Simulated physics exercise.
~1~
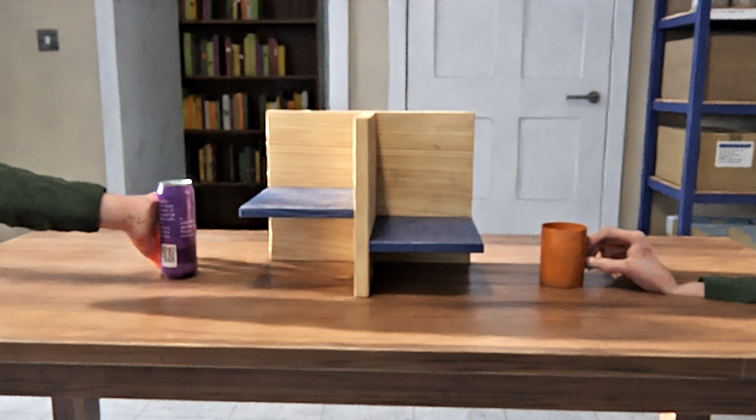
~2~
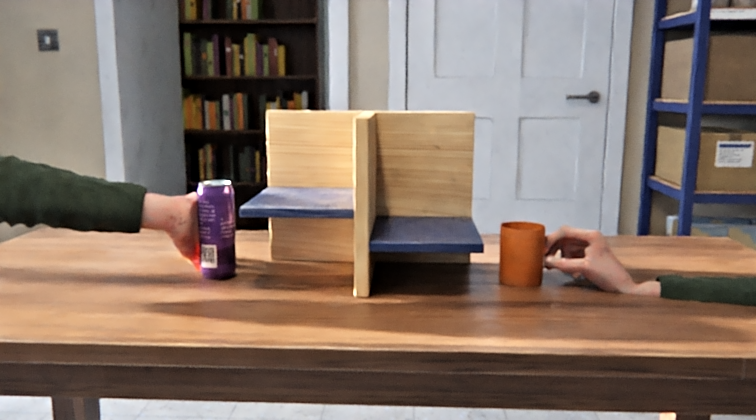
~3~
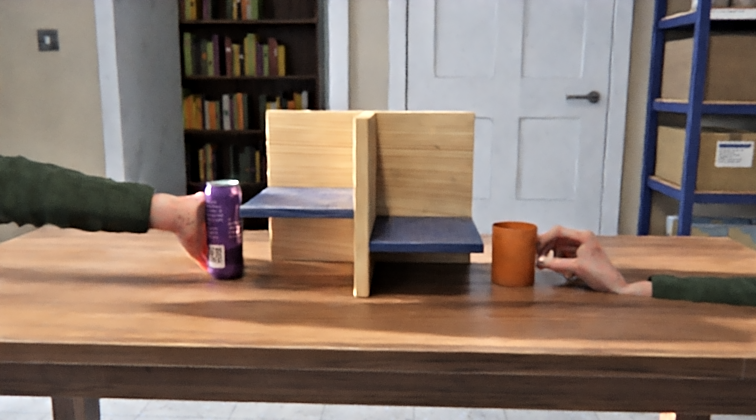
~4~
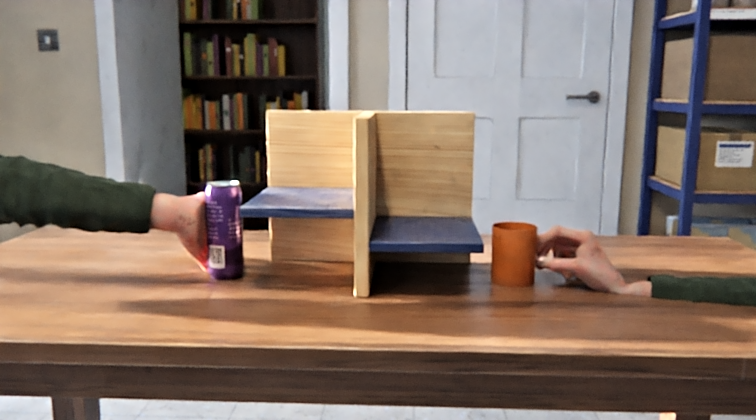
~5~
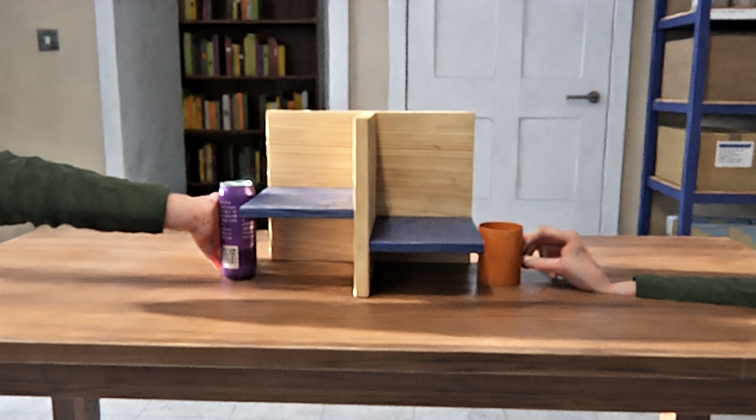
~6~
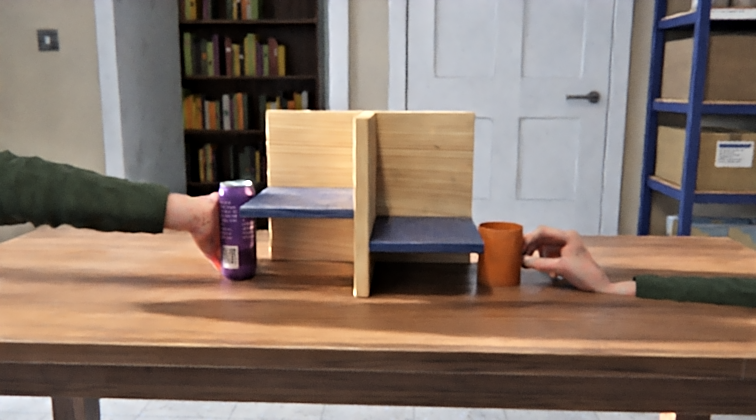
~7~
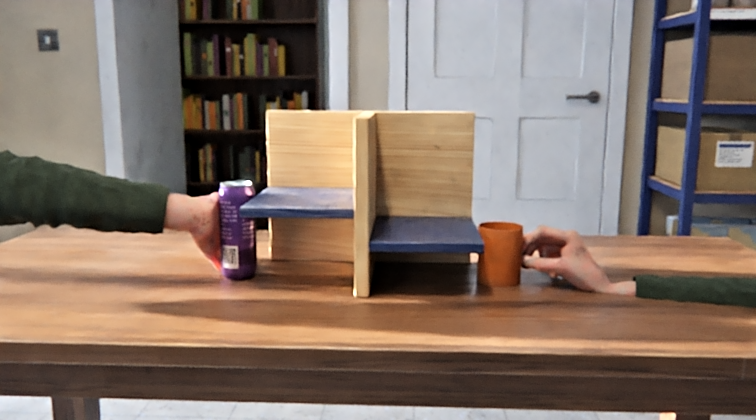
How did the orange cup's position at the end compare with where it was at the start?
It began out on the right side of the table, a little way from the stand, and ended further left, right up by the outer edge of the lower blue shelf.
On a wooden table, two hands slid a purple can rightward and an orange cup leftward toward a wooden stand with two blue shelves, paused briefly, then pushed again until both stopped at the shelf edges, still upright and outside.
